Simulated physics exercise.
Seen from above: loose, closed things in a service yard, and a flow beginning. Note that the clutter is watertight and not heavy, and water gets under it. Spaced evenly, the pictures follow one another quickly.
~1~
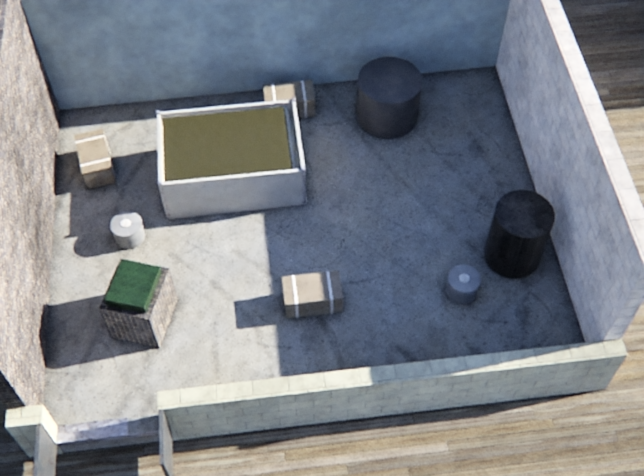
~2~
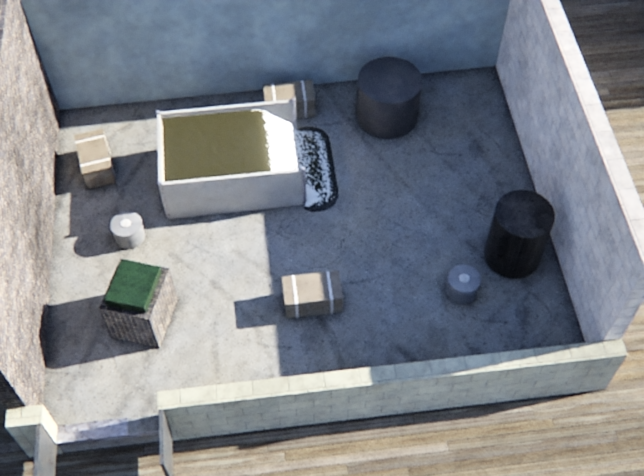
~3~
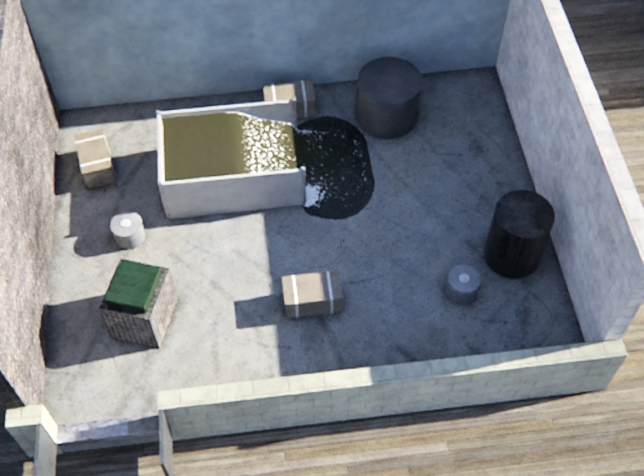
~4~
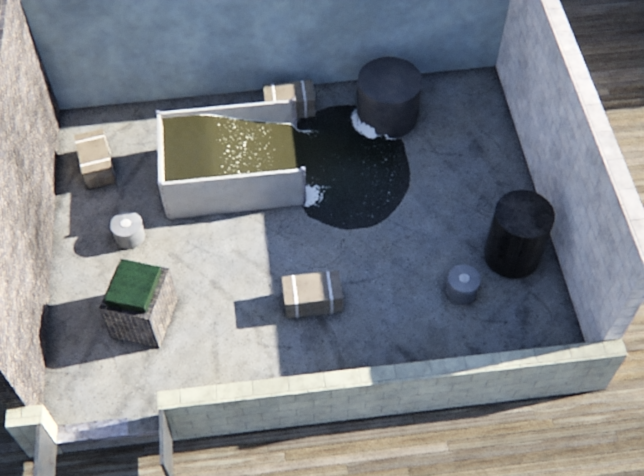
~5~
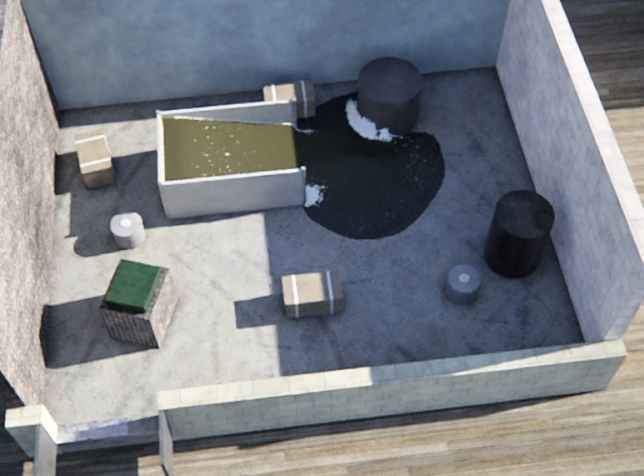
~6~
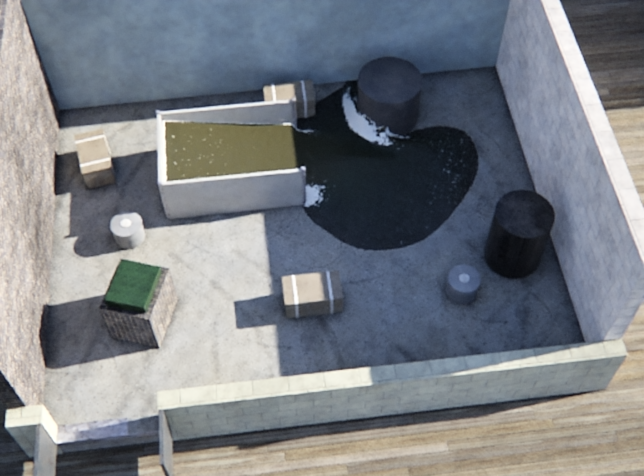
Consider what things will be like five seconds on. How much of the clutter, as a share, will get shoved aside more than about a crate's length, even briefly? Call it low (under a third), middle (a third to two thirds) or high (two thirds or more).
Low.
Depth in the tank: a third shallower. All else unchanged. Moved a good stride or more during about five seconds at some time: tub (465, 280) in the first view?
The full distance.
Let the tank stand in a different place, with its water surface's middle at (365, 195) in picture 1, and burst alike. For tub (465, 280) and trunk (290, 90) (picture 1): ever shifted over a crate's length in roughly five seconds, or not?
One by one, the first went the full distance and the second went the full distance.
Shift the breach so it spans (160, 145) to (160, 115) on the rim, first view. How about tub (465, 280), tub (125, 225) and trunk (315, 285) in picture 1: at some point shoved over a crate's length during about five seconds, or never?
First under that mark, then under that mark, then under that mark.
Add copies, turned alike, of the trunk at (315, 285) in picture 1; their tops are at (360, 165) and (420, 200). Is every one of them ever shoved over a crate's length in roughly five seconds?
Taking the two as listed, the first reached the mark and the second reached the mark.
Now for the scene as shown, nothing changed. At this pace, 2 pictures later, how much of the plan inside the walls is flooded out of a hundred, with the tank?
Estimate: 30 %.
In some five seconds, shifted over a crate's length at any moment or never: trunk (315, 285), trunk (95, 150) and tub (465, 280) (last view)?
Short of that; short of that; goes that far.
A moment on, 0 of 5 are well off their spots; 0 afloat.
Next, 1 of 5 are well off their spots; 0 afloat.
Later, 1 of 5 are well off their spots; 1 afloat.
In the end, 1 of 5 are well off their spots, and 1 have been at some point; 1 afloat.
